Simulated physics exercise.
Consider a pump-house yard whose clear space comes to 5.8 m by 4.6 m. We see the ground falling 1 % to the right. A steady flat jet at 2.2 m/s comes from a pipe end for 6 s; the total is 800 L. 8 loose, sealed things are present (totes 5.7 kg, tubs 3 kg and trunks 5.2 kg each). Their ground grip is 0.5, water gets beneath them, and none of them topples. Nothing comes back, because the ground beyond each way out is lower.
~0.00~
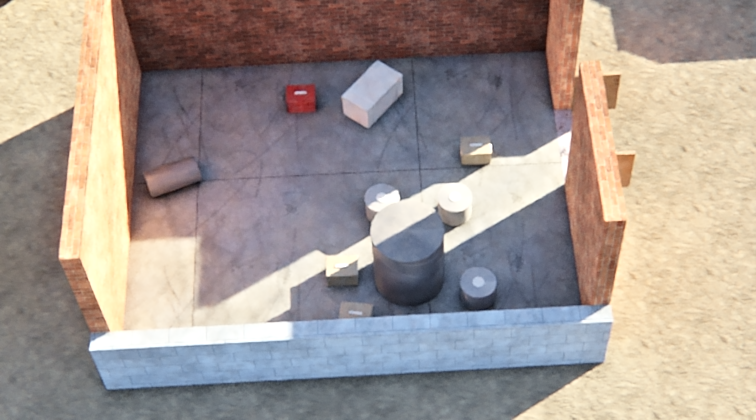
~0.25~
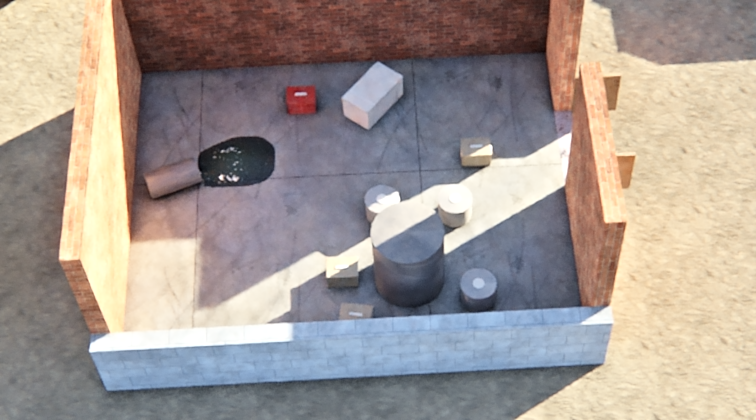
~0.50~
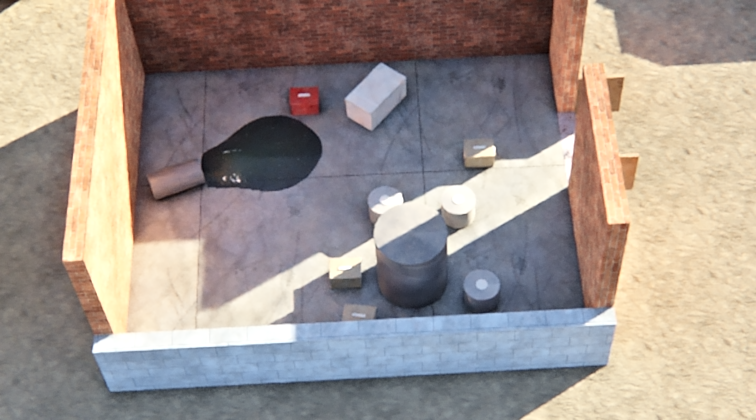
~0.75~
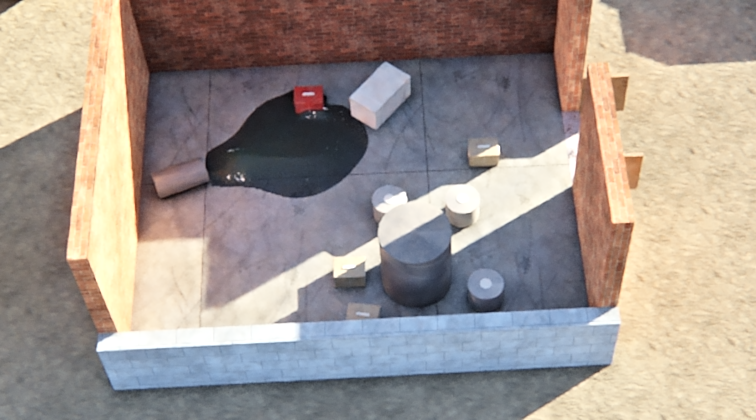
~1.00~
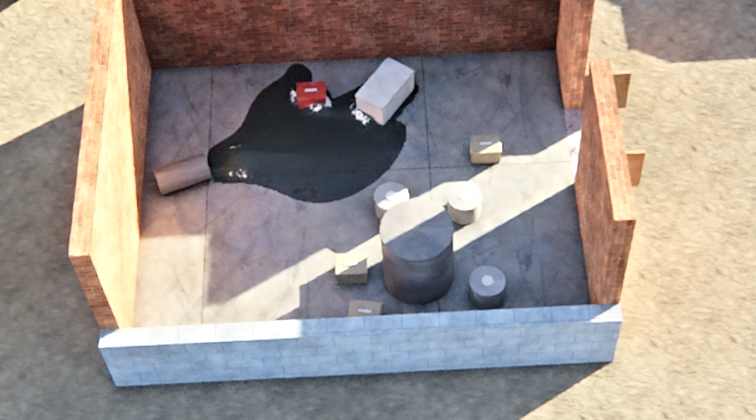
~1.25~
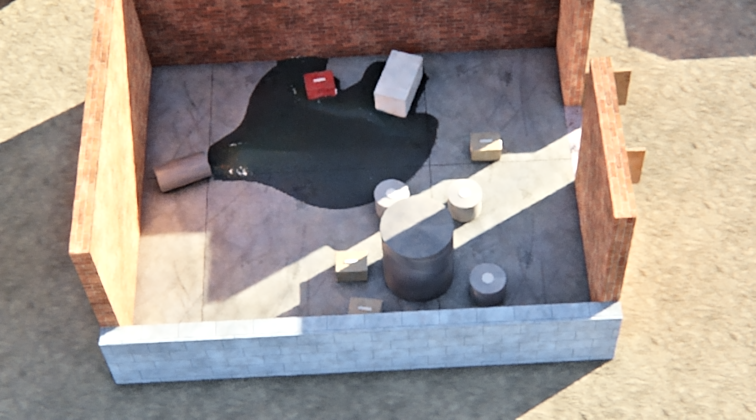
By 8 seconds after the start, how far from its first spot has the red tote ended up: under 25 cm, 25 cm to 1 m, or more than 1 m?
More than 1 m.
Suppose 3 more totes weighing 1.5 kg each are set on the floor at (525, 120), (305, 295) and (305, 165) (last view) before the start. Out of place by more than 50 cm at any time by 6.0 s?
Item one beyond the mark, item two within the mark, item three beyond the mark.
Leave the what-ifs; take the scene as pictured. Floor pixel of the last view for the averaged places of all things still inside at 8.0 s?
(474, 245).
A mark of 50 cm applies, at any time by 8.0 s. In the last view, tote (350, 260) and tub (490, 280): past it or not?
Stays within; stays within.
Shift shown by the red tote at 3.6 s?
Close to 250 cm.
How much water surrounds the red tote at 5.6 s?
The depth there is around 9 cm.
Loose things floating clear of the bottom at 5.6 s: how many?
By my count, 2.
After 1.8 s the red tote is near (347, 57), 0.7 m from its start, aground; 0 of 8 are out; 0 afloat.
After 3.6 s the red tote is near (487, 64), 2.5 m from its start, afloat; 0 of 8 are out; 3 afloat.
After 5.6 s the red tote is near (485, 96), 2.4 m from its start, afloat; 0 of 8 are out; 2 afloat.
After 8.0 s the red tote is near (469, 101), 2.2 m from its start, afloat; 0 of 8 are out; 5 afloat.
